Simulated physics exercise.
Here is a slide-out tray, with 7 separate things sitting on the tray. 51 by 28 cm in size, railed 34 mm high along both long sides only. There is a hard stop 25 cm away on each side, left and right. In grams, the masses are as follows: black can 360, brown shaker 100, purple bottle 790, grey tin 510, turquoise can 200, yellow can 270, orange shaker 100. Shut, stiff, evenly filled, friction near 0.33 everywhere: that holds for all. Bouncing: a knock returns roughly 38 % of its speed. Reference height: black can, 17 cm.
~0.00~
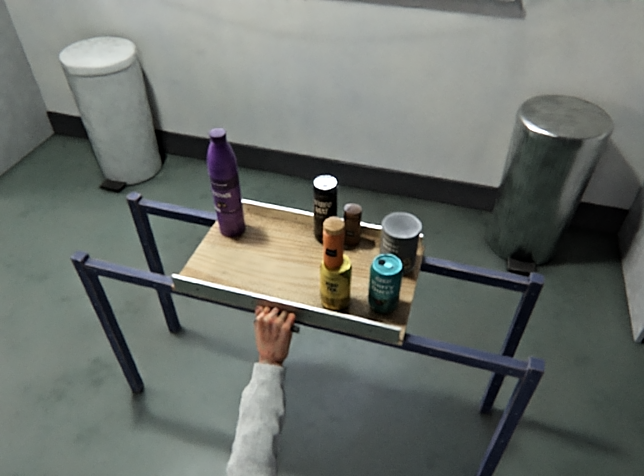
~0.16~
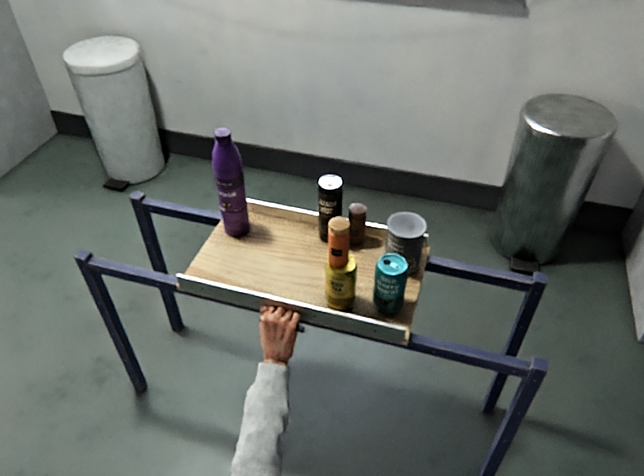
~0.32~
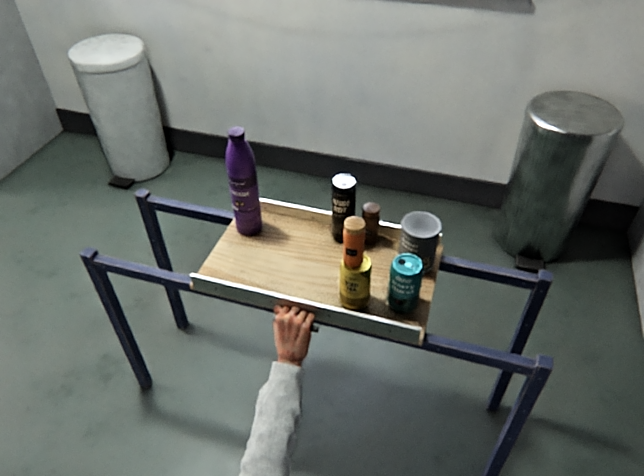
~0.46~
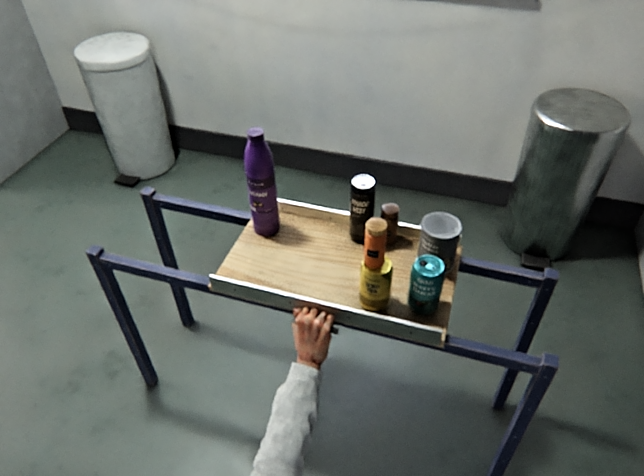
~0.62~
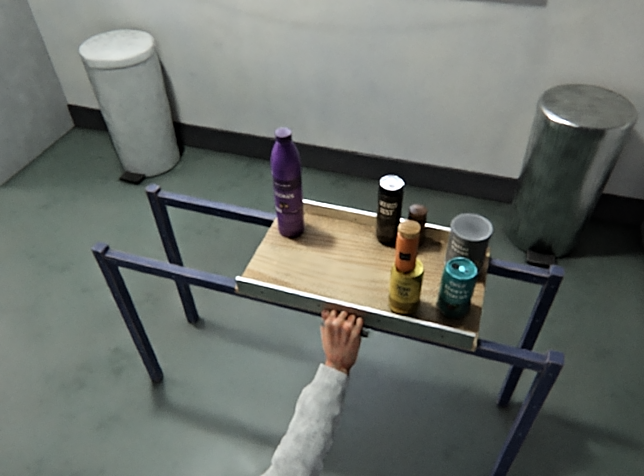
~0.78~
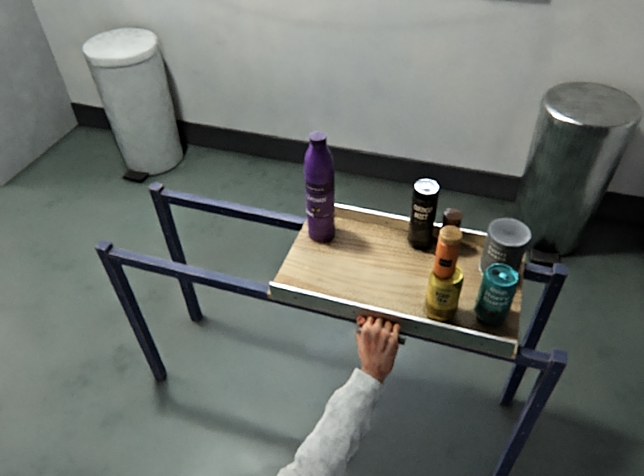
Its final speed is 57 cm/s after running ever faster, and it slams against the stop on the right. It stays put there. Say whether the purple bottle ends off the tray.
It is left on the tray.
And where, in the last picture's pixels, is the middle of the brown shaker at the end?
Around (524, 251).
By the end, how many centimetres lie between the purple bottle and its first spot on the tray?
It ends up around 23 cm from its start.
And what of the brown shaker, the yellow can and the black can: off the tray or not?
Observed: Brown shaker remains in bounds; yellow can remains in bounds; black can exits its support.
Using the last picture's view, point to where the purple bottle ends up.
Around (426, 266).
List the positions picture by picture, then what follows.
The first picture shows tray midway; purple bottle (225, 184); black can (325, 211).
The second picture shows tray midway; grey tin (404, 243); turquoise can (390, 285).
In the third picture, tray has slid 3 cm right; yellow can (355, 282); orange shaker (354, 242).
In the fourth picture, tray has slid 6 cm right; black can (362, 210); brown shaker (389, 225).
In the fifth picture, tray has slid 11 cm right; grey tin (467, 246); turquoise can (457, 289).
In the sixth picture, tray has slid 18 cm right; purple bottle (320, 188); yellow can (443, 293).
Around 1.48 s, tray has slid 25 cm right; purple bottle at 67° to upright near (422, 231); black can at 12° to upright; orange shaker shifted 5 cm.
Around 2.18 s, tray has slid 25 cm right; black can now off the tray; purple bottle on its side near (429, 263); brown shaker at 67° to upright.
Finally (3.7 s), off the tray, black can; on their side or leaning hard on the tray, brown shaker and purple bottle; the other 4 still in place (within 5 cm). In the last view, purple bottle near (426, 266).
